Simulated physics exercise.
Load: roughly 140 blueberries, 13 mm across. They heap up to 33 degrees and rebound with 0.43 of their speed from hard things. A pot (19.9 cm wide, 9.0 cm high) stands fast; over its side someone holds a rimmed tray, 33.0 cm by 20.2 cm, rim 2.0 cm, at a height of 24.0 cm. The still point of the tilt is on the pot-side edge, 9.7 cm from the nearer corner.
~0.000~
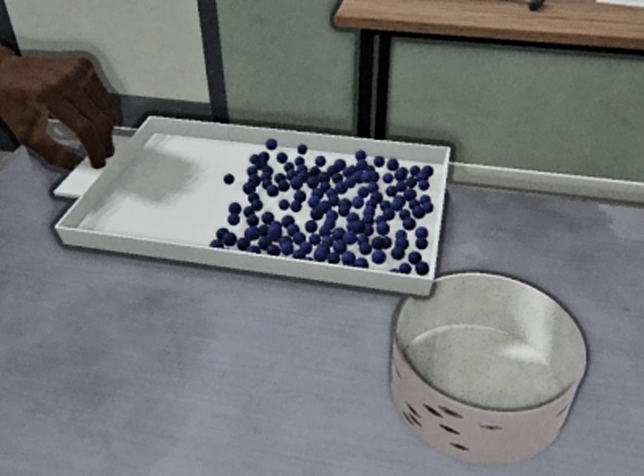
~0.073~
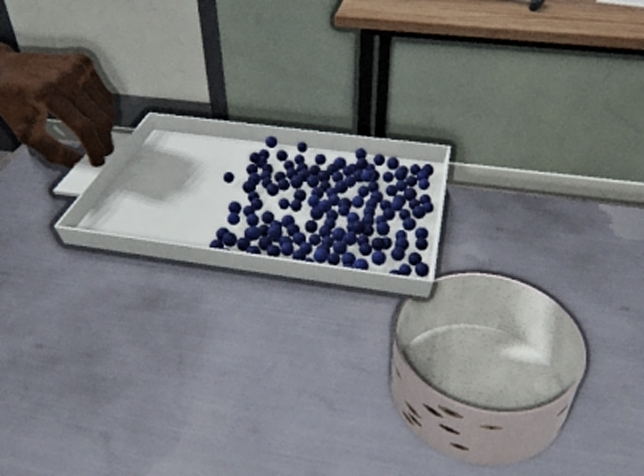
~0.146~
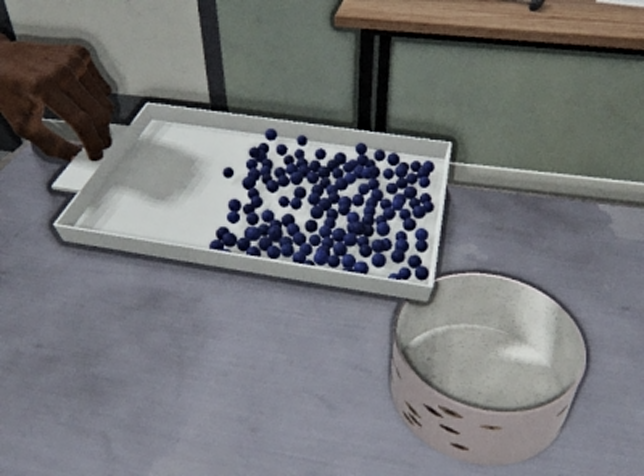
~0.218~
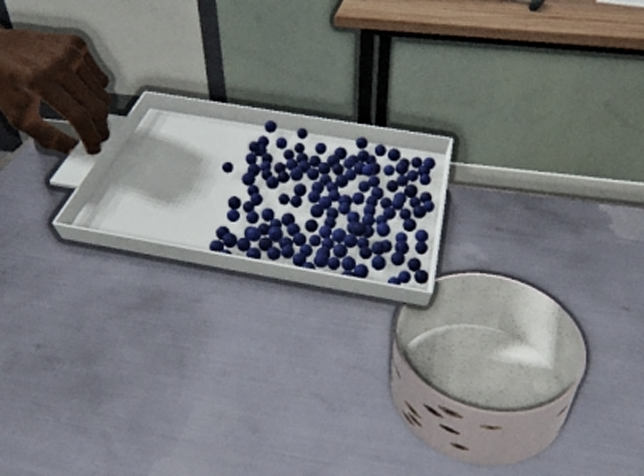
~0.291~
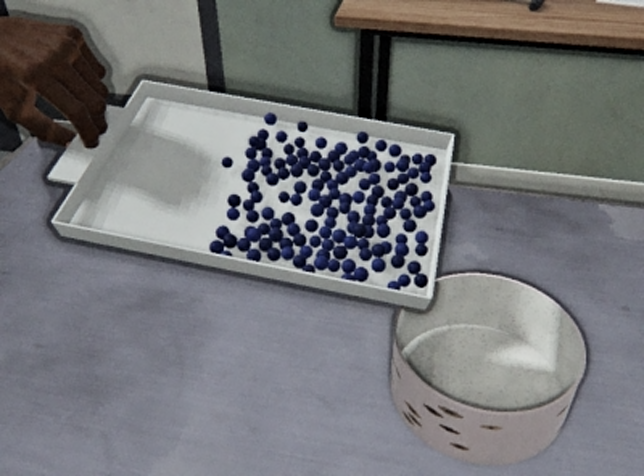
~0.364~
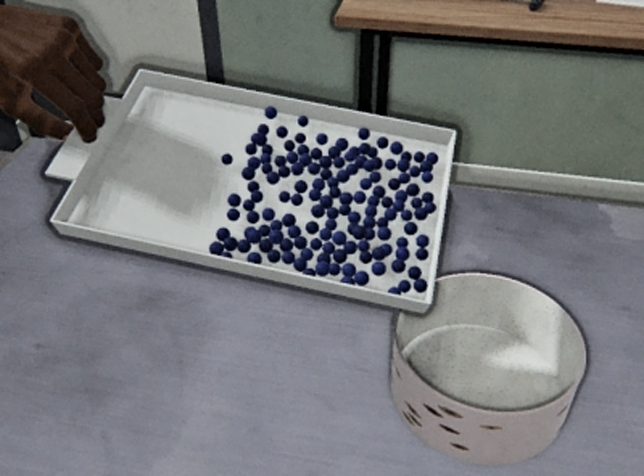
A hand gradually tilts a white tray of blueberries toward a round pot on the right.
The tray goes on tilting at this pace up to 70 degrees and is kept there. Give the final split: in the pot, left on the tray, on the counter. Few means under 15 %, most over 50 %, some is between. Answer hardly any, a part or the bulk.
In the pot: Hardly any; left on the tray: The bulk; on the counter: Hardly any.
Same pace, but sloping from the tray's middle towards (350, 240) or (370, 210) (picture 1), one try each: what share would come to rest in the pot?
About 0 and 0 per cent.
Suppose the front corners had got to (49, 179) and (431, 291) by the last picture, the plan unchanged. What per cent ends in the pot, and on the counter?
Pot 0, counter 0.
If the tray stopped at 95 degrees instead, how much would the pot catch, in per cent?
Then about 10 per cent.
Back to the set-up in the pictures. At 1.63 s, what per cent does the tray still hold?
Roughly 100 per cent.
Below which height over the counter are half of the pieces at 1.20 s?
About 26 cm.
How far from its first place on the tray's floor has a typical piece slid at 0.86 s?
Some 3 cm.
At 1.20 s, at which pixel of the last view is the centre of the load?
At about (344, 232).
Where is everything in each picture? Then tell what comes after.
The first frame shows tray tilt 0 degrees, front corners at (59, 226) and (430, 277); middle of the pieces at (325, 207); pot at (488, 336).
The second frame shows tray tilt 1 degrees, front corners at (59, 225) and (430, 279); middle of the pieces at (325, 206).
The third frame shows tray tilt 4 degrees, front corners at (58, 223) and (429, 284), lowest corner right front; middle of the pieces at (325, 205).
The fourth frame shows tray tilt 8 degrees, front corners at (57, 222) and (429, 290), lowest corner right front; middle of the pieces at (325, 203).
The fifth frame shows tray tilt 12 degrees, front corners at (56, 220) and (428, 295), lowest corner right front; middle of the pieces at (326, 201).
The sixth frame shows tray tilt 16 degrees, front corners at (55, 219) and (428, 300), lowest corner right front; middle of the pieces at (326, 202); pot at (488, 336). Its pace works out near 50 degrees a second.
Then, at 0.86 s, tilt 41 degrees; the tray holds 100 %, the pot 0 %.
Then, at 1.20 s, tilt 59 degrees; the tray holds 100 %, the pot 0 %.
Then, at 1.63 s, tilt 70 degrees; the tray holds 100 %, the pot 0 %.
By 2.0 s all is still; pot 0 %, tray 100 %, counter 0 %.
